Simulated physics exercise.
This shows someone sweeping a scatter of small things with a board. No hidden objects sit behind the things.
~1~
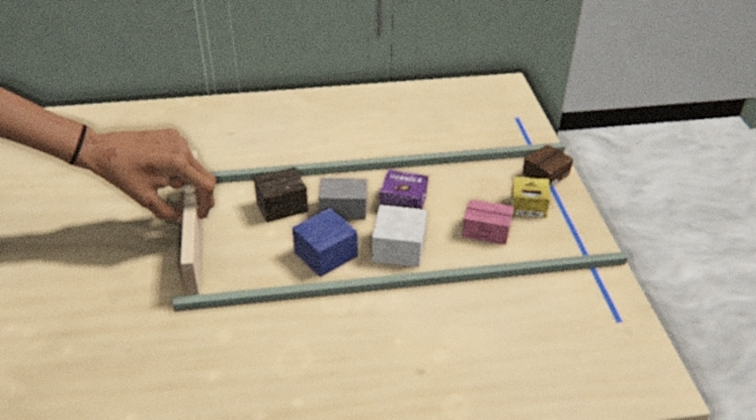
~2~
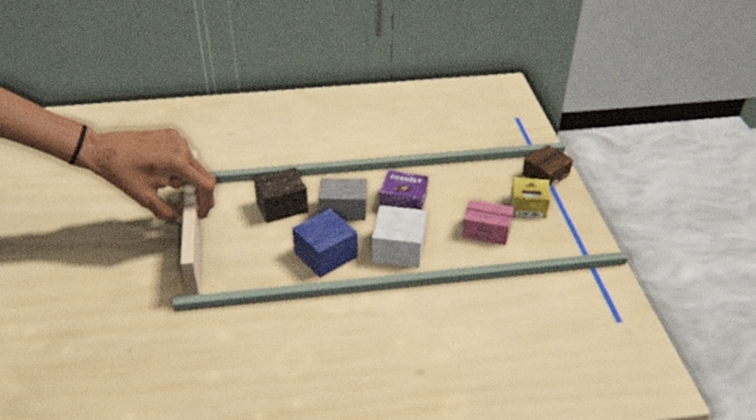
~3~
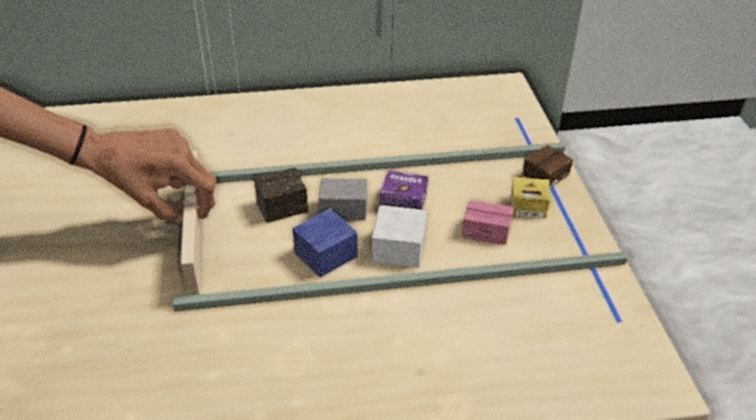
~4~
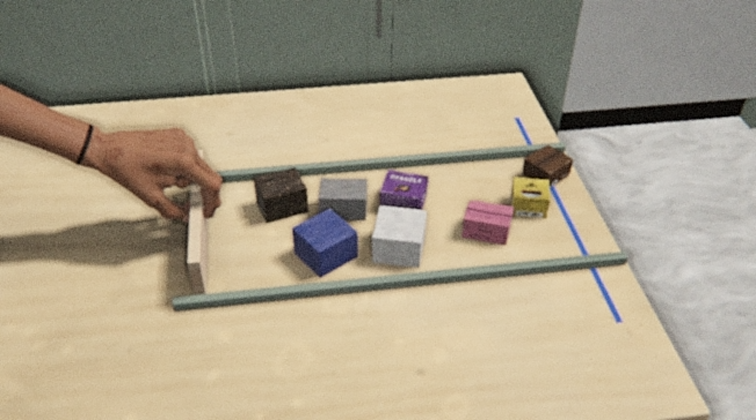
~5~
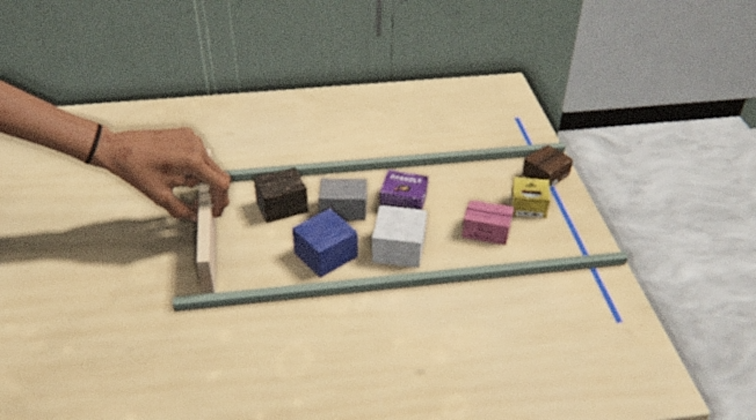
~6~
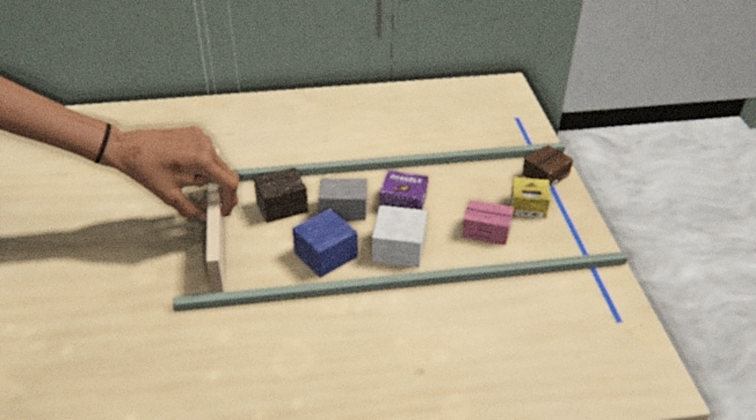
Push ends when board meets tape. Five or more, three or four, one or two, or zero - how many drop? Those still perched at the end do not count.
Five or more drop.
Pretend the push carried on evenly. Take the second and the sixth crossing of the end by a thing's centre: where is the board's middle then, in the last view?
Near (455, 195) and (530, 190).
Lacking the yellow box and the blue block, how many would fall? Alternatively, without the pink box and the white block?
Well, the first time you'd get 4, and the next time 4.
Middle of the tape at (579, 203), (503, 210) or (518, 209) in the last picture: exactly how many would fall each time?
In order, the counts are 8, 4 and 4.
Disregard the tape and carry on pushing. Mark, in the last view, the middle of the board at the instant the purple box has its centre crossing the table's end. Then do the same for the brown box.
The middle is at (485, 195) when it's the purple box, and at (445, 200) when it's the brown box.
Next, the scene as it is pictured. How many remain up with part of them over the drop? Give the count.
Answer: 2.
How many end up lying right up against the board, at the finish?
2 are in contact with it.
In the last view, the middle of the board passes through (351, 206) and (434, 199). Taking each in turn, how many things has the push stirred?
At the first point the count is 5, at the second it's 8.
A little later, none off yet; brown box at rest near (547, 167); yellow box at rest near (530, 198); pink box moving near (493, 221).
When it is over, the number that fall off is five or more; down, grey block, white block, purple box, pink box, yellow box and brown box.
